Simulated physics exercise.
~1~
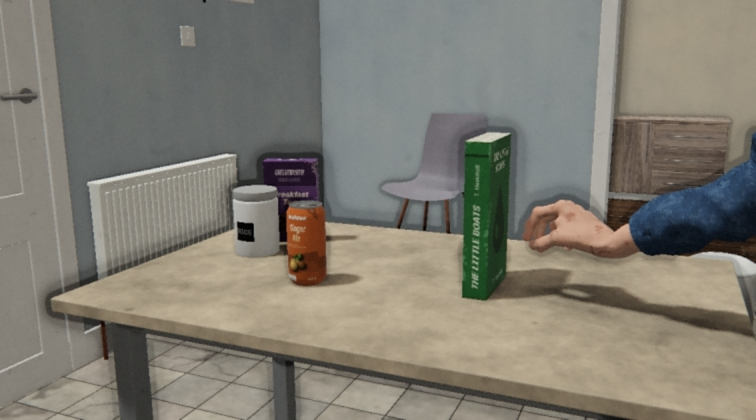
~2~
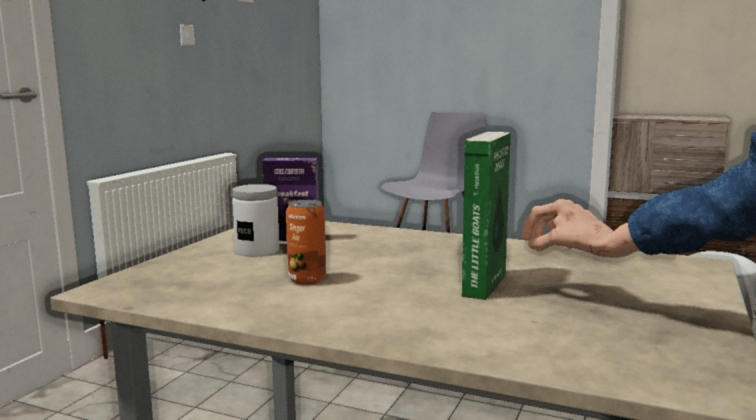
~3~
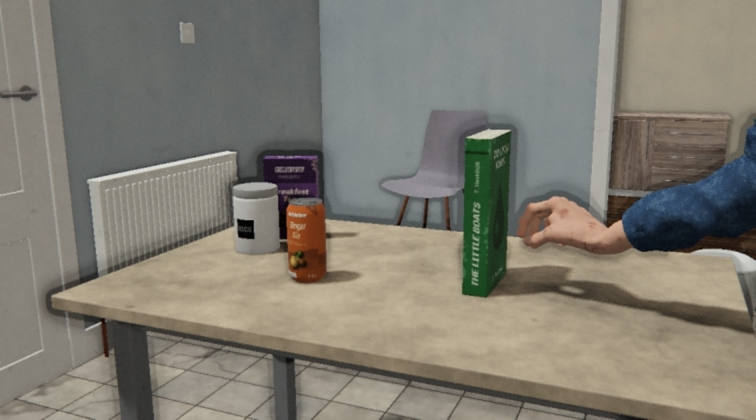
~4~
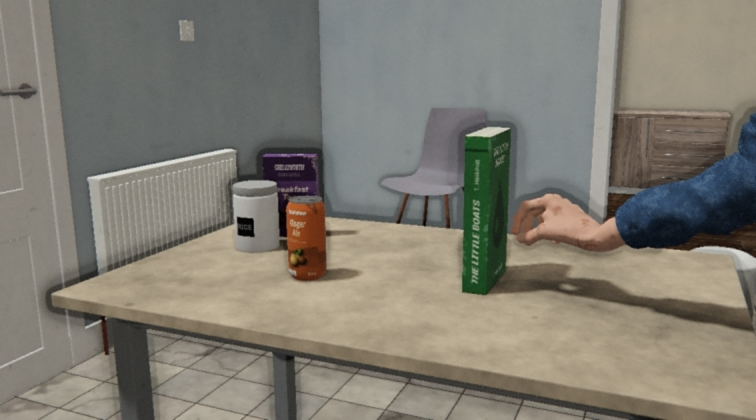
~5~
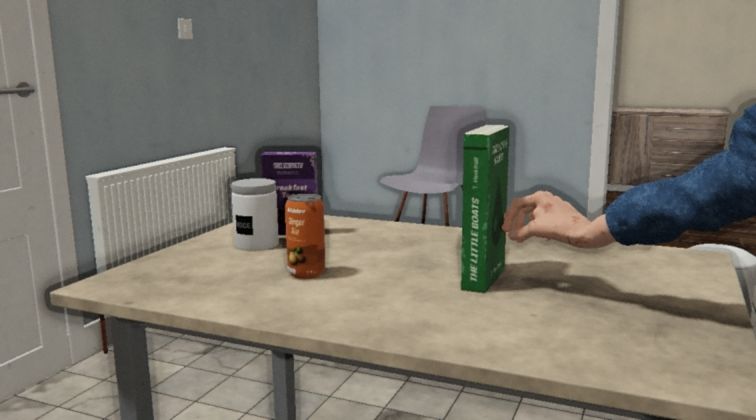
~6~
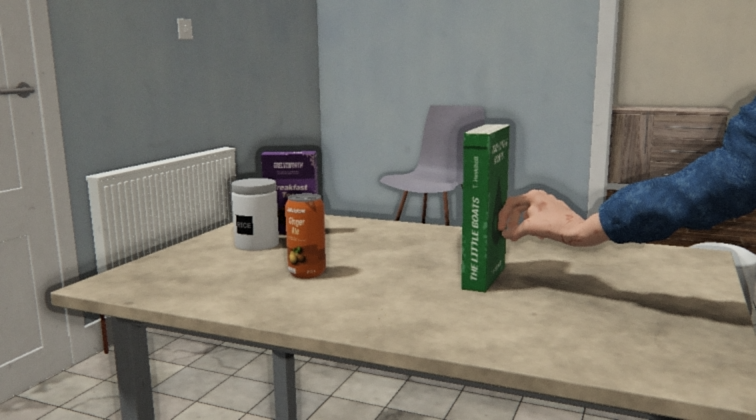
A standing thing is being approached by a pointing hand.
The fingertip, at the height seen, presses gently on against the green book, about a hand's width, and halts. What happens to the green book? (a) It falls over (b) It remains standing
It falls over (a).
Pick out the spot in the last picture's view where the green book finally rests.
Near (389, 255).
Then, 0.50 s past the last view, green book rocked 68° from its first pose near (409, 233).
Then, 0.60 s past the last view, green book on its side near (394, 246).
Finally, down or leaning hard on the table, green book. Final places as the last picture's camera would see them, green book near (389, 255).
